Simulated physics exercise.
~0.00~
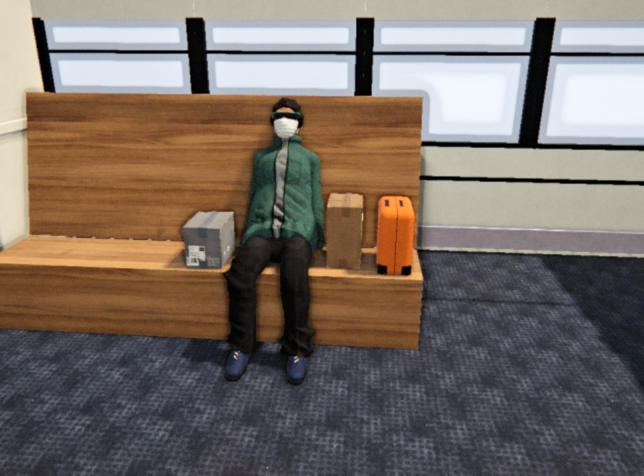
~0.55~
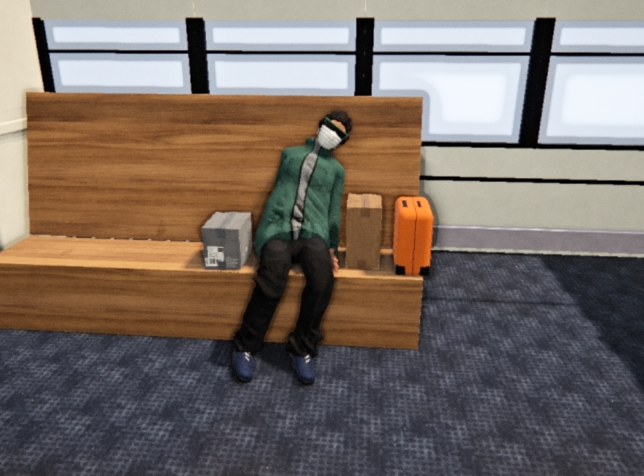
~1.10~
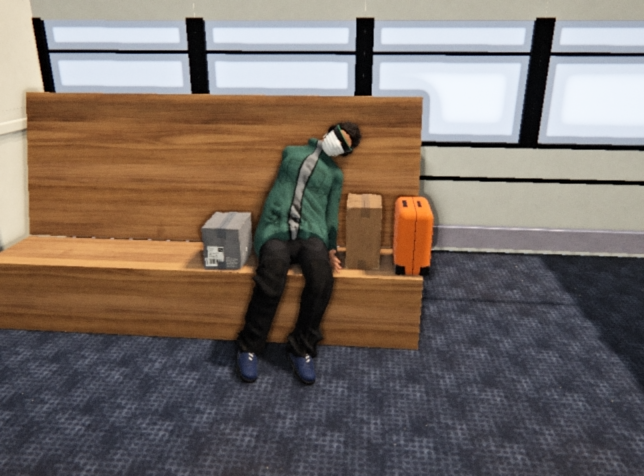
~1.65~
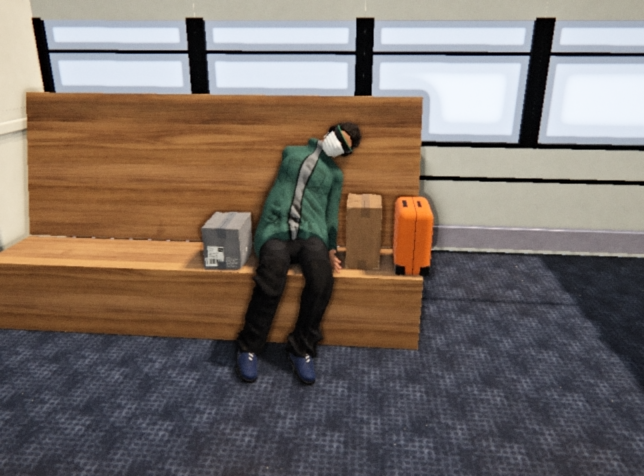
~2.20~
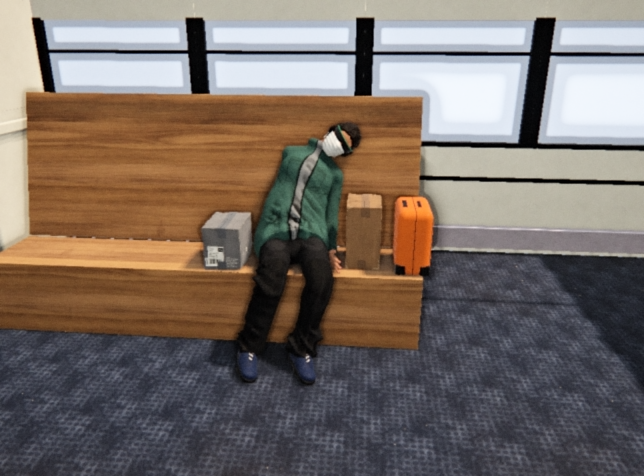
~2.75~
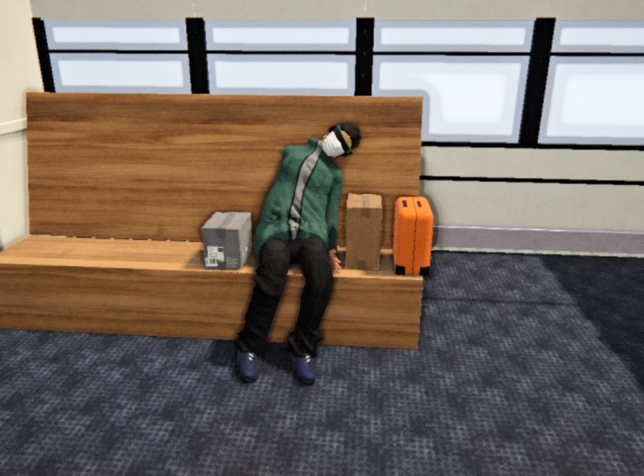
At the start, a masked commuter in a green jacket and dark trousers sits upright on a wooden bench, with a grey box-like holdall to the left and a brown pack and an orange case standing to the right. Then the grey, brown and orange luggage all shifts a little to the right, and the commuter slides and leans that way too. The head and upper body sag slightly further right while the luggage stays put. Finally everything is still, with the commuter slumped but seated and the orange case upright at the bench's right end.
